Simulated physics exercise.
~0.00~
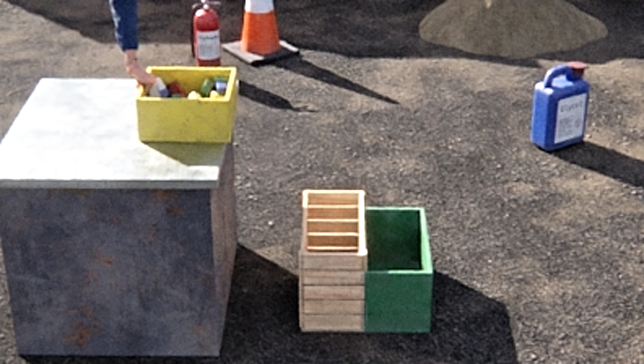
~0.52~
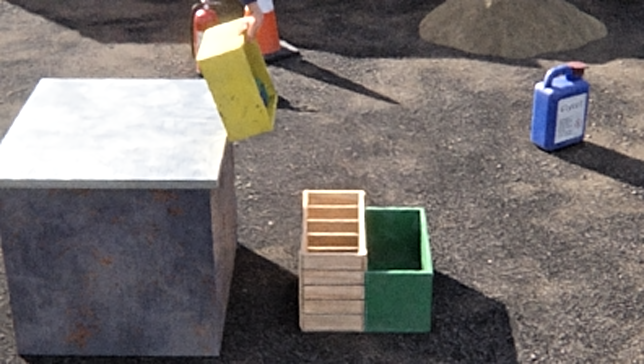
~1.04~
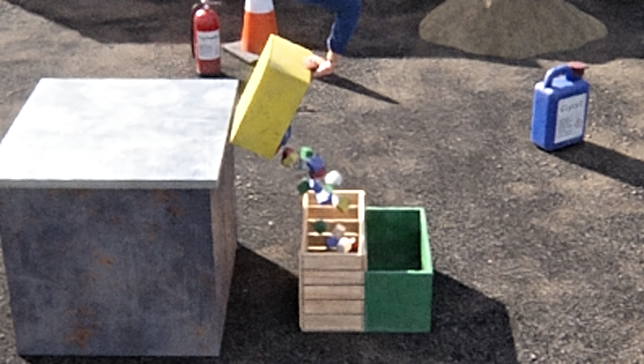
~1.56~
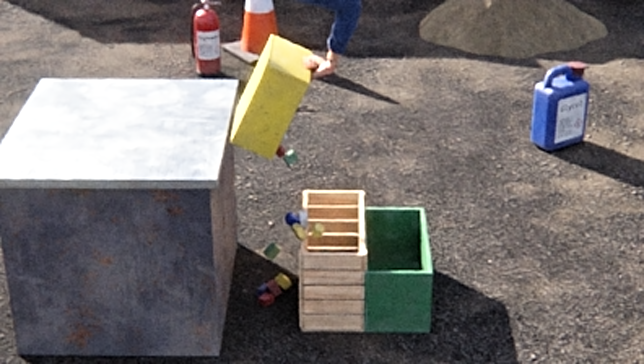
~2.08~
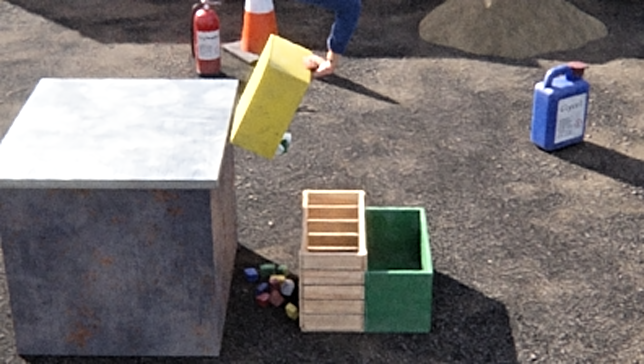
The clip shows a hand lifting a yellow crate of colourful small pieces off a grey bench and tipping it over a wooden tote beside a green tub. Many pieces fall into the tote, while others land on the ground between it and the bench, and the green tub stays empty.
